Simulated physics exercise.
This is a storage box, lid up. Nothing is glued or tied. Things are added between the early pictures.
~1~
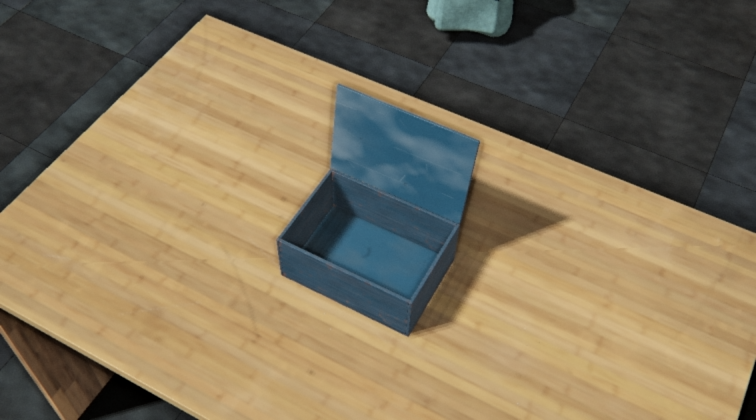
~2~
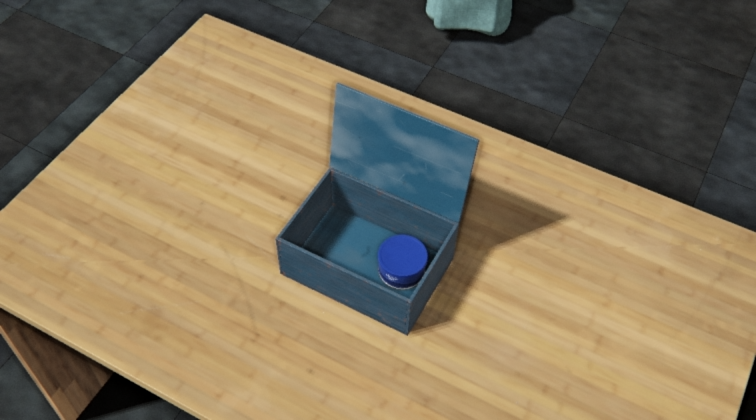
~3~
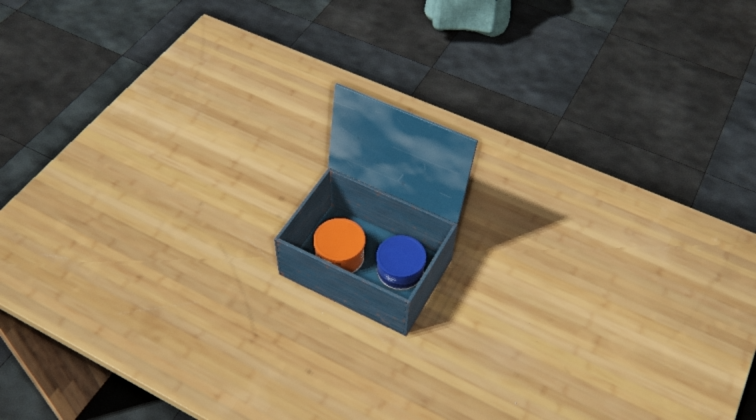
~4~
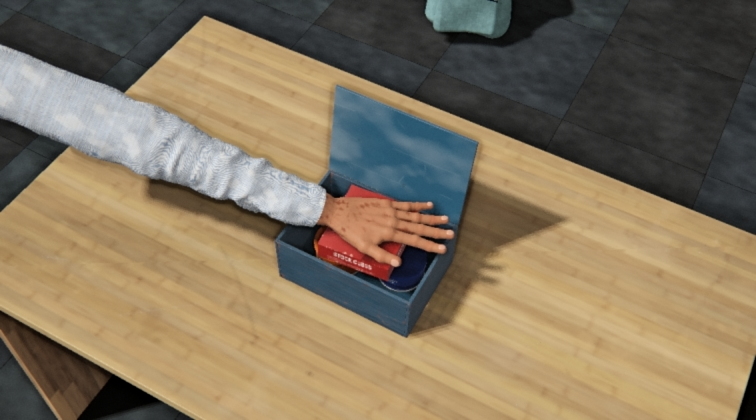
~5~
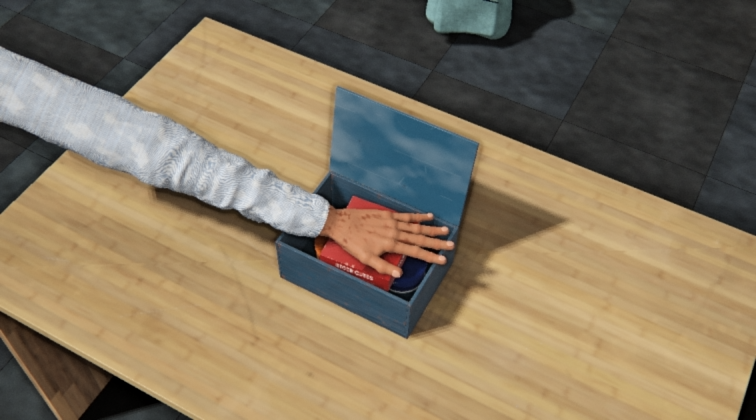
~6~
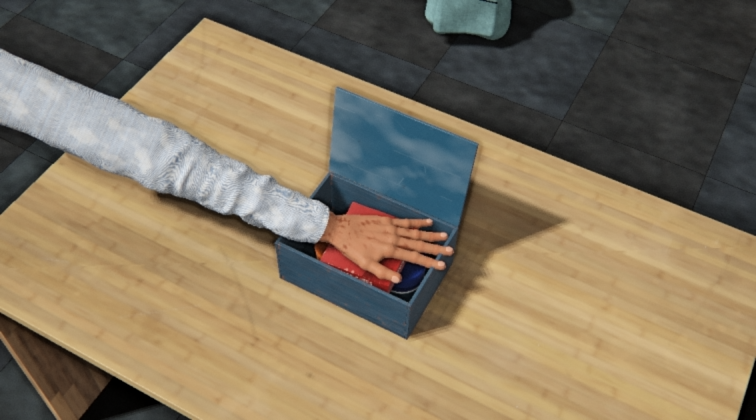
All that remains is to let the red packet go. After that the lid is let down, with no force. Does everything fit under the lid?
Outcome: The lid shuts flat.
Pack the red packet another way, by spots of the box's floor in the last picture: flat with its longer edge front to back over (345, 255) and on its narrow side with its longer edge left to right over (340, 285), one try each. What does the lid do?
First, it shuts flat; second, it will not close.
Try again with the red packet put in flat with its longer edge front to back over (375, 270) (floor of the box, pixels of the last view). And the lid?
Then it closes.
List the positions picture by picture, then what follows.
In the first picture, the last thing is not in view yet.
In the second picture, the last thing is not in view yet.
In the third picture, the last thing is not in view yet; orange tub (340, 248).
The fourth picture shows coming down.
The fifth picture shows coming down.
The sixth picture shows put in, still held.
Then, 1.50 s on from there, lid 66° above the rim; red packet turned 5° from how it was put near (371, 250).
Then, 2.10 s on from there, lid 25° above the rim; red packet turned 5° from how it was put near (371, 250).
In the end, lid shut; left askew, red packet; the other 2 unmoved. At the end, from the last picture's camera, red packet near (371, 250).
